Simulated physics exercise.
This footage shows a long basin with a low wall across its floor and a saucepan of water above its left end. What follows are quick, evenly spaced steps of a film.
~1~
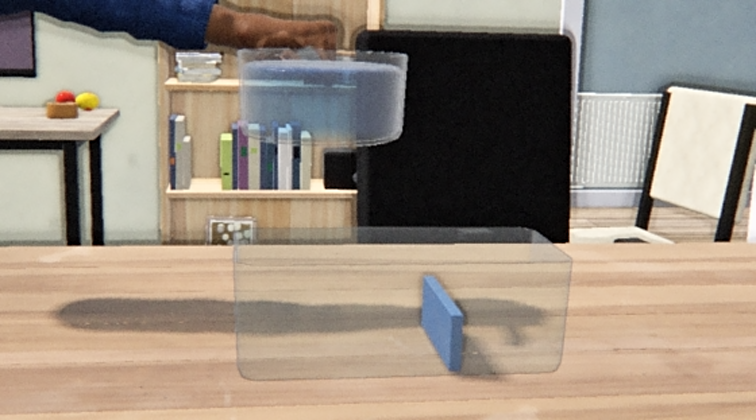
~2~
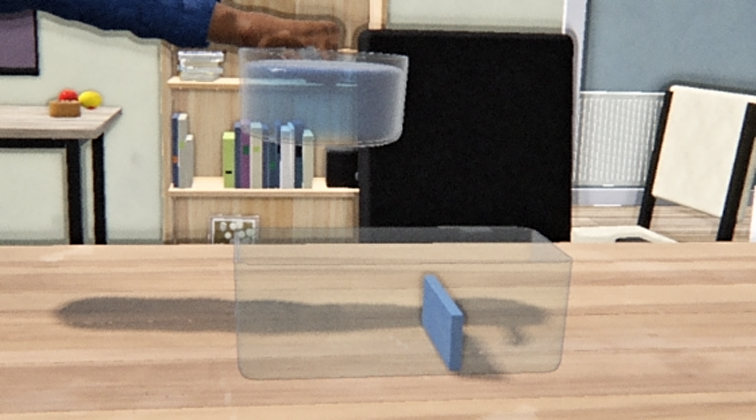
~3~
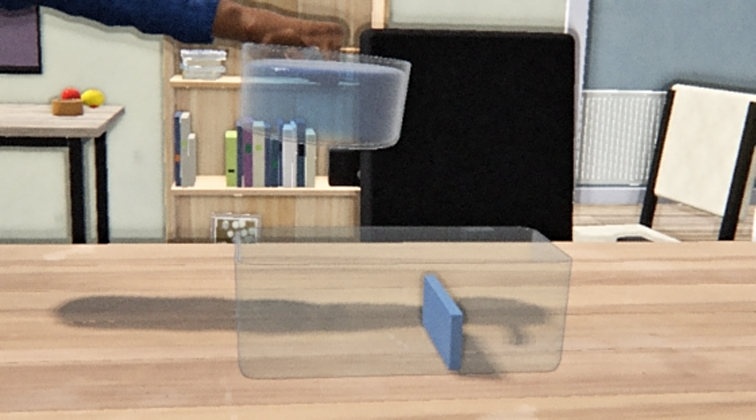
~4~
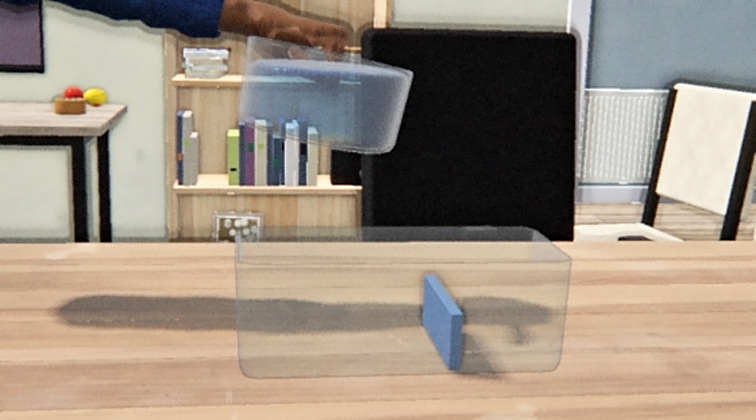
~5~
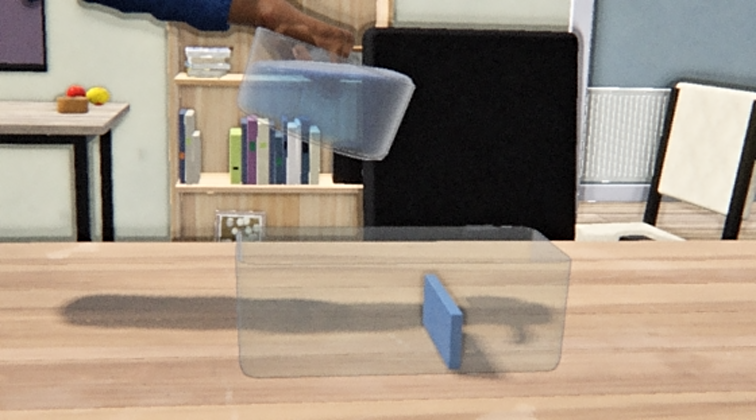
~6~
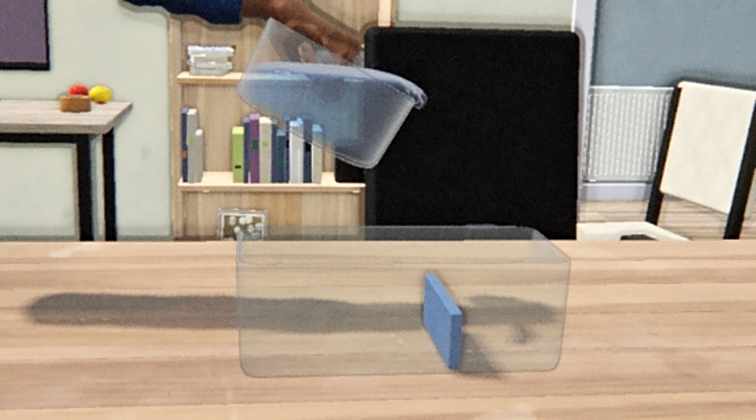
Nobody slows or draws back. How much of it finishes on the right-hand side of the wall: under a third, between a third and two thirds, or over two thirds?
After it calms, what's right of the wall is a middling share, one third to two thirds.
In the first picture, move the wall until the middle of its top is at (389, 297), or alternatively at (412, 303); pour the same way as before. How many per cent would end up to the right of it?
Well, it's close to 90 per cent for the first one, then 80 per cent for the other.
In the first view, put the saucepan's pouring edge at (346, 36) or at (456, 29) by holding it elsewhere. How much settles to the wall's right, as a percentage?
First place gives some 10 %, second place some 70 %.
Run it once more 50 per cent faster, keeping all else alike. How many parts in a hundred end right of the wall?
It comes to 45 per cent or so.
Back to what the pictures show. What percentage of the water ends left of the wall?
45 %.
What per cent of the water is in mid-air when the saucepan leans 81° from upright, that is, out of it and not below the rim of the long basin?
40 %.
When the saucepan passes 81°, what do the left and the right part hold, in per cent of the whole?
The left part holds 0 percent and the right part 20 percent.
A moment on, the saucepan is tipped on its side and 38 per cent is still to pour, 1 is left of the wall and 21 right of it.
Next, the saucepan is tipped on its side and 11 per cent is still to pour, 18 is left of the wall and 53 right of it.
Then the saucepan is tipped on its side and 3 per cent is still to pour, 37 is left of the wall and 55 right of it.
Later the saucepan is tipped on its side and 1 per cent is still to pour, 44 is left of the wall and 52 right of it.
At rest 46 per cent lies left of the wall, 52 right of it and 2 outside.
